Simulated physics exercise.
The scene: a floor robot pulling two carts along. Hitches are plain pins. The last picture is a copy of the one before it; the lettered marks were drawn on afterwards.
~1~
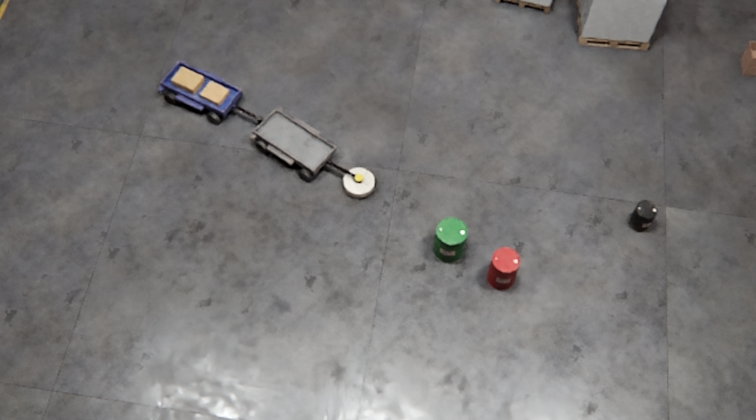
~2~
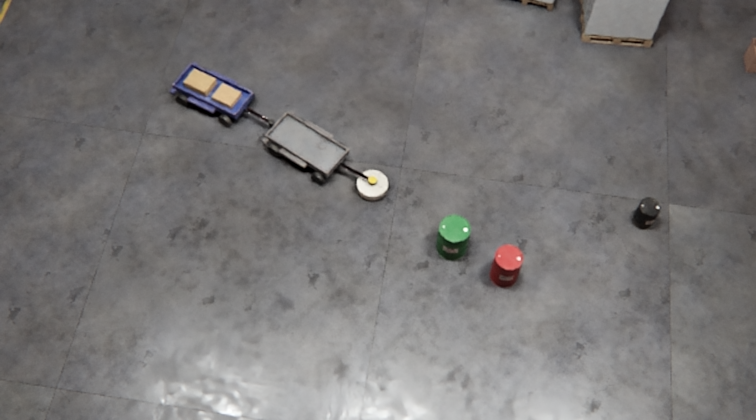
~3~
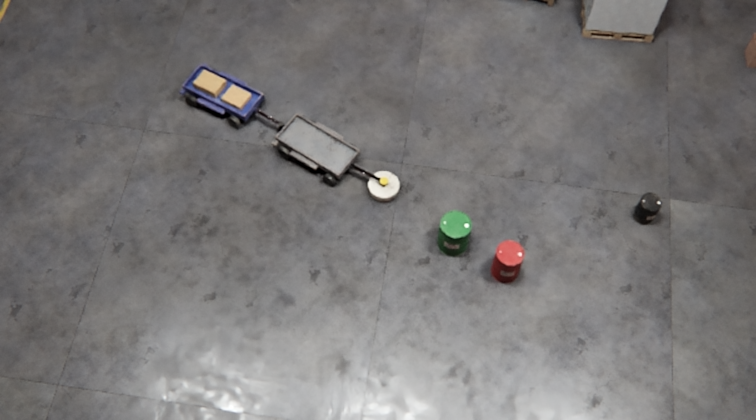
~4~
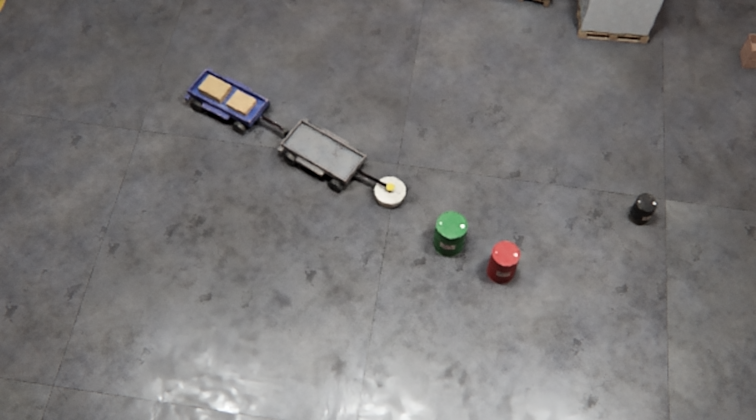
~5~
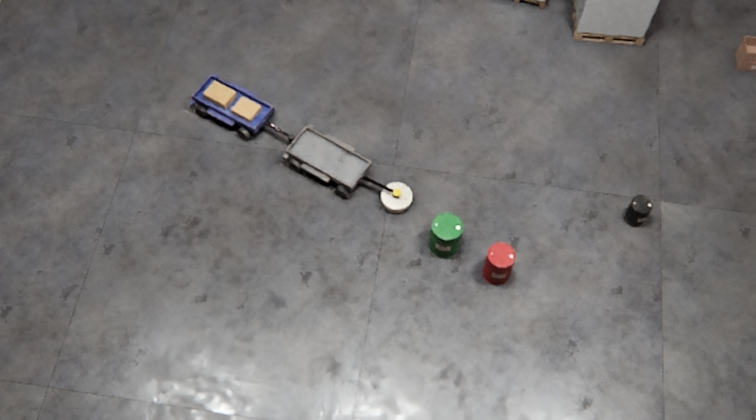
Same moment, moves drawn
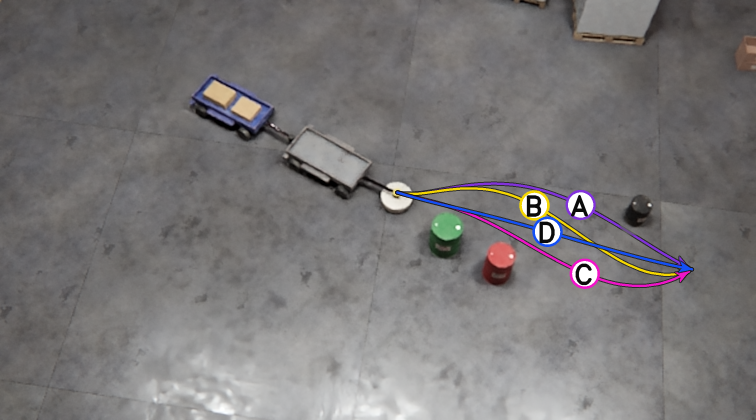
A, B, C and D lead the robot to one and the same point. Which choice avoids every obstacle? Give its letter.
The robot should drive B.
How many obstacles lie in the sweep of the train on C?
Two.
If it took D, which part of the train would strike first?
The grey cart touches first.
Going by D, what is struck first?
First the green drum.
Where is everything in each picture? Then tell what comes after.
The first picture shows robot (359, 182); grey cart (295, 141); blue cart (201, 89).
The second picture shows robot (372, 184); grey cart (307, 144); blue cart (213, 91); black keg (642, 221).
The third picture shows robot (384, 185); grey cart (317, 146); blue cart (223, 93); green drum (453, 243).
The fourth picture shows robot (390, 191); grey cart (323, 151); blue cart (228, 98); red drum (501, 272).
The fifth picture shows robot (397, 197); grey cart (329, 158); blue cart (233, 104); black keg (634, 219); red drum (496, 273); green drum (444, 245).
On the marked copy, A from (397, 192) via (547, 192) to (688, 267); B from (397, 192) via (545, 211) to (692, 269); C from (397, 192) via (540, 251) to (689, 271); D from (397, 192) via (542, 230) to (692, 269).
With B. Early on, robot (504, 198), last cart (314, 147).
Further on, robot (598, 253), last cart (408, 177).
At the end, robot (689, 273), last cart (492, 203); nothing has been touched.
As for the rest, A meets the black keg; C meets the red drum and green drum; D meets the green drum.
